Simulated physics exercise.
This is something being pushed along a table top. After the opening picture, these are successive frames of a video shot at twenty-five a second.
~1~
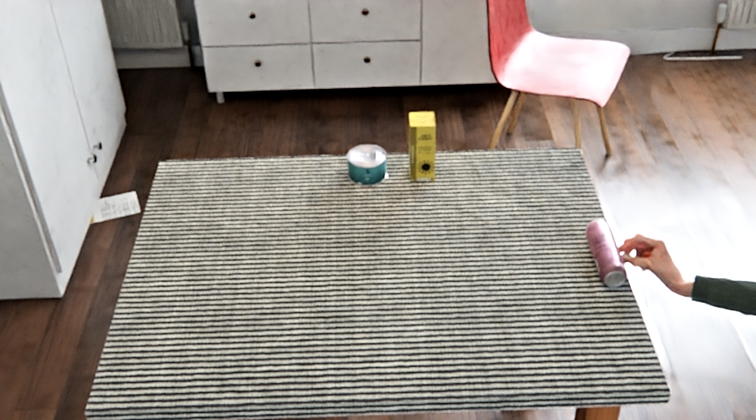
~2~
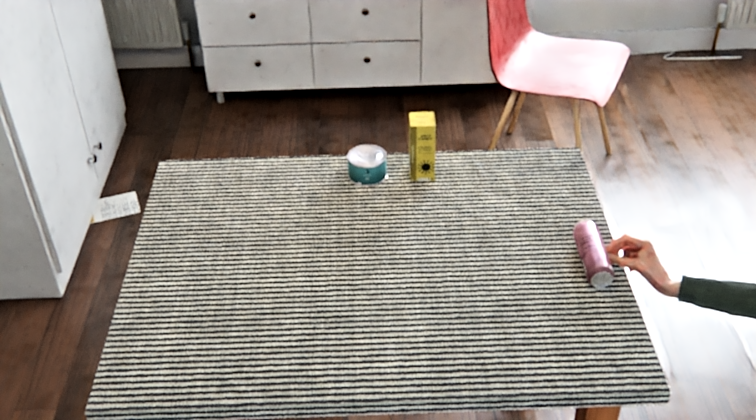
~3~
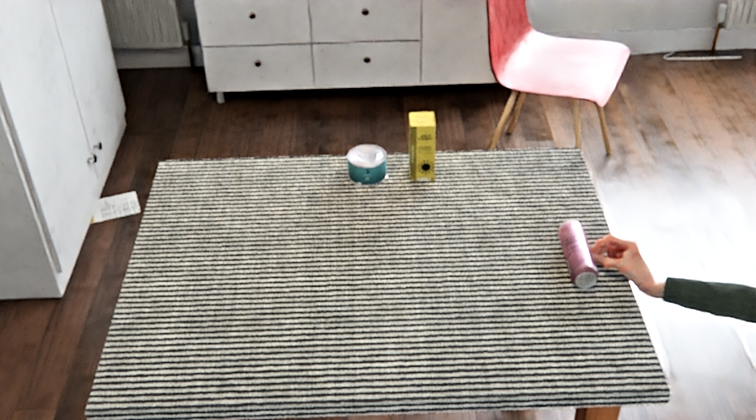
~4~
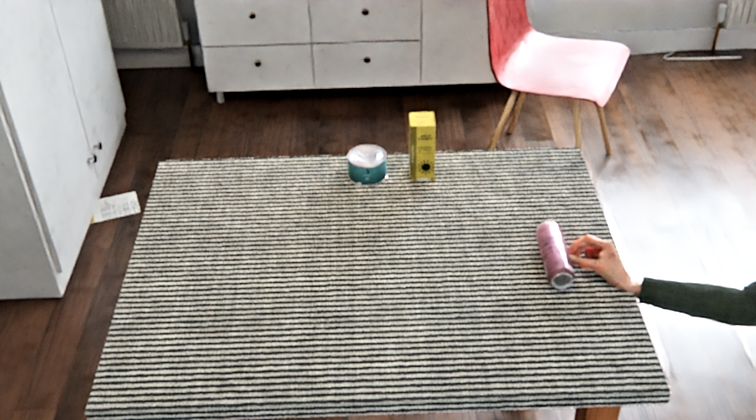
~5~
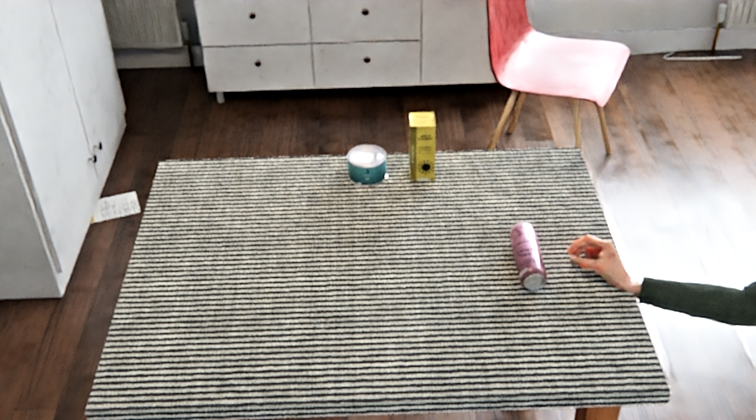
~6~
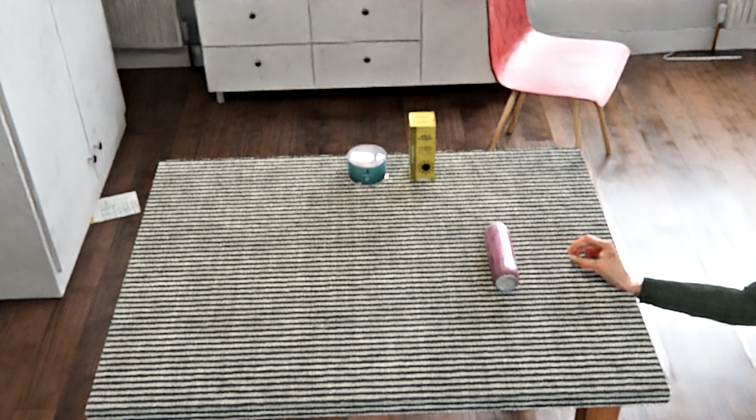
The clip shows a hand pushing a pink can lying on its side leftward across a striped table top, then staying still as the can rolls farther left, while a teal-and-white container and a yellow box remain in place.
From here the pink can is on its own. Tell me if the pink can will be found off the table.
The pink can drops to the floor.
Then, 0.20 s later than the last frame, pink can moved well along near (371, 261).
Then, 0.60 s later than the last frame, pink can moved well along near (127, 269).
Then, 0.90 s later than the last frame, pink can now off the table.
Then, 1.20 s later than the last frame, things are still on the move.
When it is over, off the table, pink can.
